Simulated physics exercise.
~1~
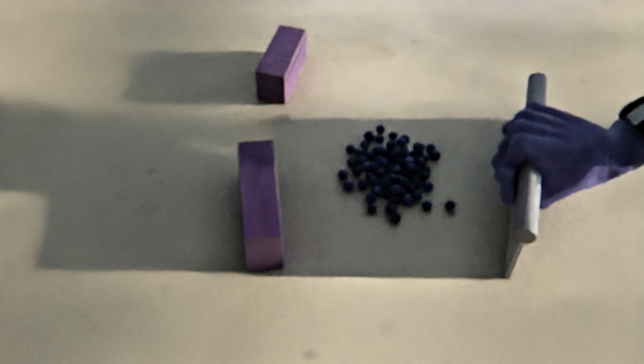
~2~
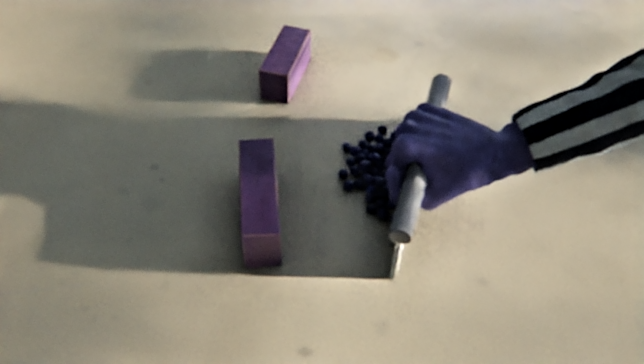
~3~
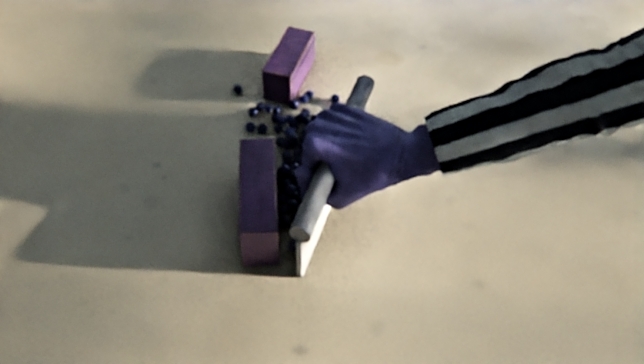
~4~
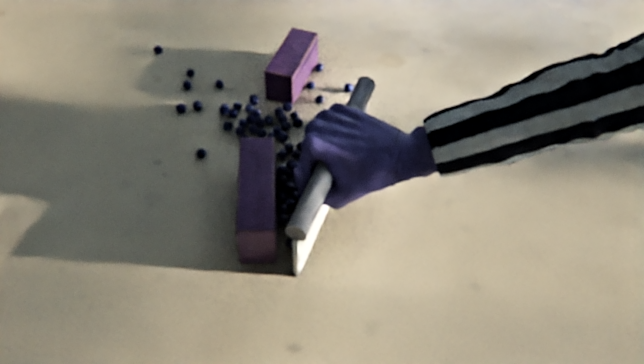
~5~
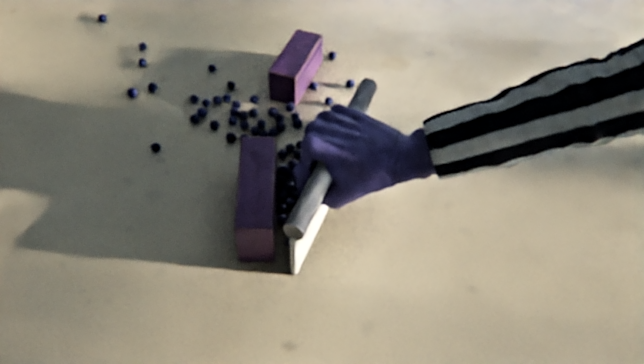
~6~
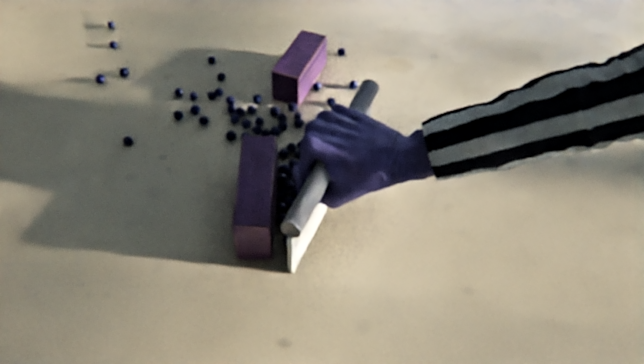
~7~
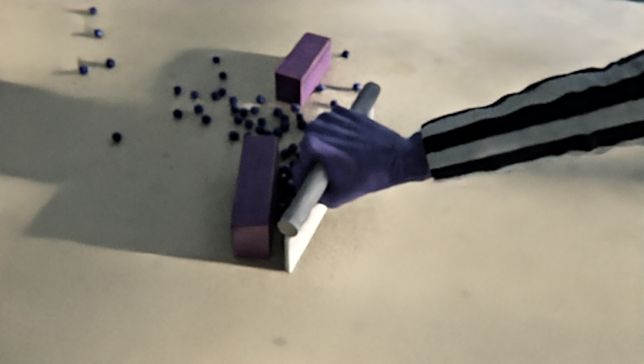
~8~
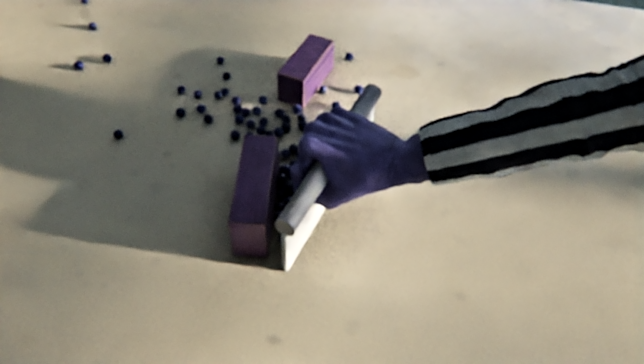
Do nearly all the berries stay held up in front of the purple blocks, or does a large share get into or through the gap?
A large share gets into or through the gap, with many berries scattering out behind the blocks. The others stay held up in front of them.
